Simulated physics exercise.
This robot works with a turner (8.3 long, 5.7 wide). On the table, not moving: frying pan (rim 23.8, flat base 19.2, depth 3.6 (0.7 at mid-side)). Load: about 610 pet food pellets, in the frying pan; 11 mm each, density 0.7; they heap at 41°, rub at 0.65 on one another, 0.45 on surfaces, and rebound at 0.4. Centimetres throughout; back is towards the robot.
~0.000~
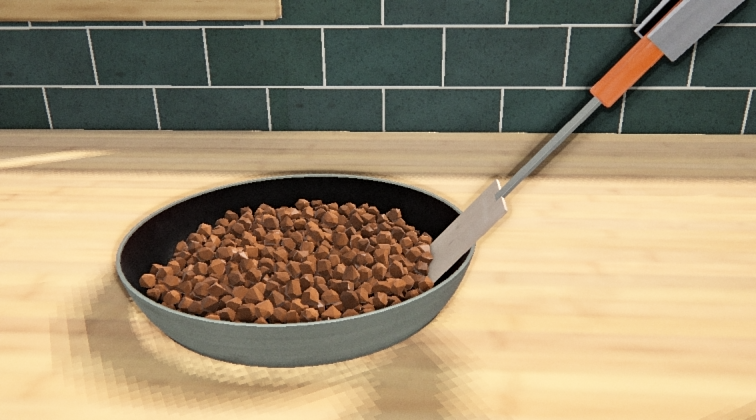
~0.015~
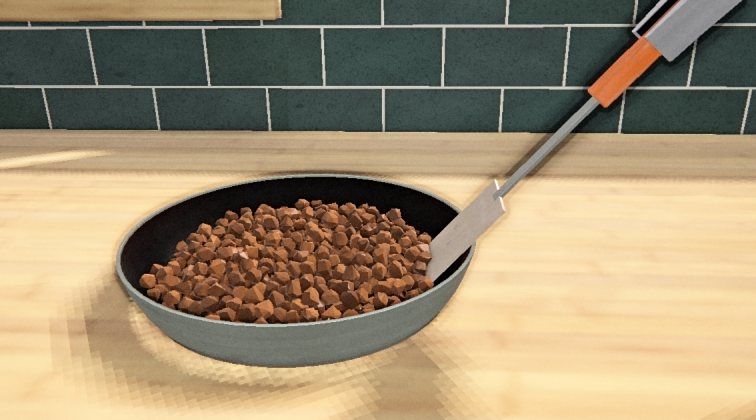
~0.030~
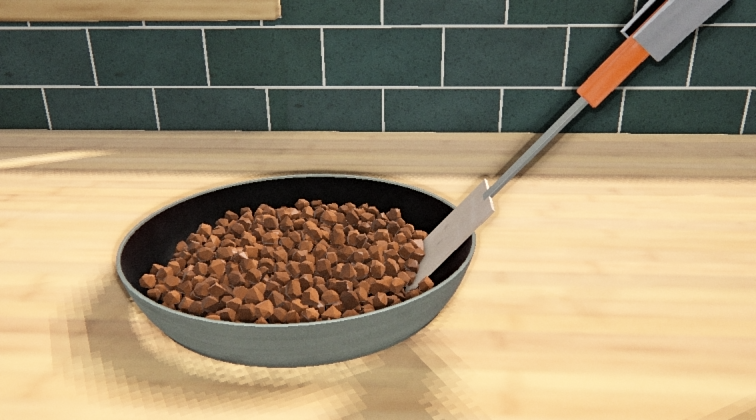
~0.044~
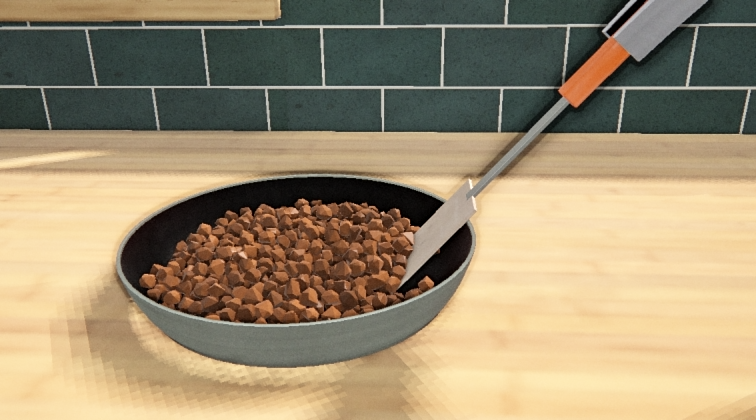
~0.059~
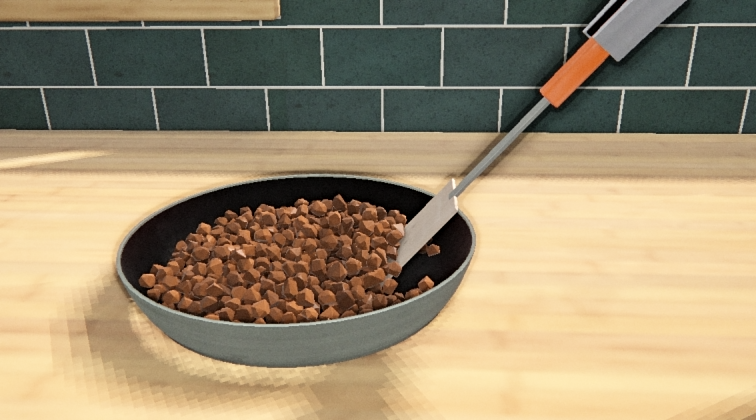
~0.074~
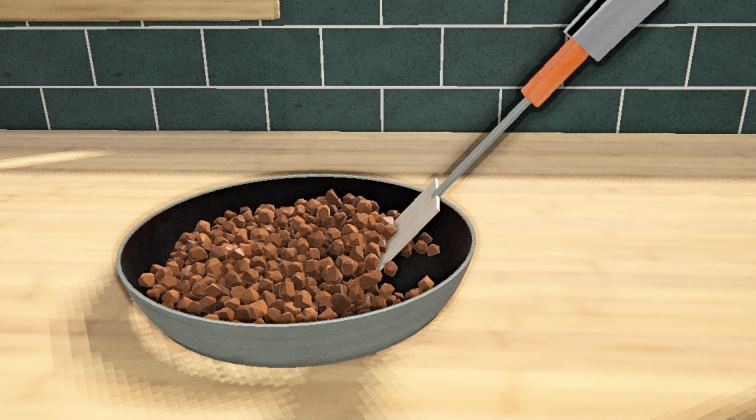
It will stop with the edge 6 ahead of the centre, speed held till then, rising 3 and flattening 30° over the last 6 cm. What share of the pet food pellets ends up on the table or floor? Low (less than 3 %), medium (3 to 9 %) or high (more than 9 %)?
A medium share, 3 to 9 %, ends on the table or floor.
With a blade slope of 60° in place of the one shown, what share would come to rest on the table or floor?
It would be near 5 per cent.
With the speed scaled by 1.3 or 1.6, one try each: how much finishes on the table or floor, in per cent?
About 5 and 10 per cent.
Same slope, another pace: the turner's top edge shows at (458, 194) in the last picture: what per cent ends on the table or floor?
Some 0 per cent.
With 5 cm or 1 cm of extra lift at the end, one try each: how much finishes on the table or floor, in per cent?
About 10 and 0 per cent.
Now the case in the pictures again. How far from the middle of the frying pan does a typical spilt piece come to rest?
About 20 cm.
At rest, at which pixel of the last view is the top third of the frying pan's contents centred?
Near (203, 240).
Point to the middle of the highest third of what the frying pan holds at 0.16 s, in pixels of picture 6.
Around (256, 230).
After 0.12 s, sloping 49°, highest piece 6 above the table; 609 in the frying pan.
After 0.16 s, sloping 35°, highest piece 7 above the table; 609 in the frying pan.
After 0.38 s, sloping 19°, highest piece 5 above the table; 580 in the frying pan, 28 on the table or floor, 1 on the blade or in flight.
After 1.43 s, sloping 19°, highest piece 5 above the table; 579 in the frying pan, 30 on the table or floor.
In the end, 579 in the frying pan, 30 on the table or floor. That is 5 % on the table or floor.
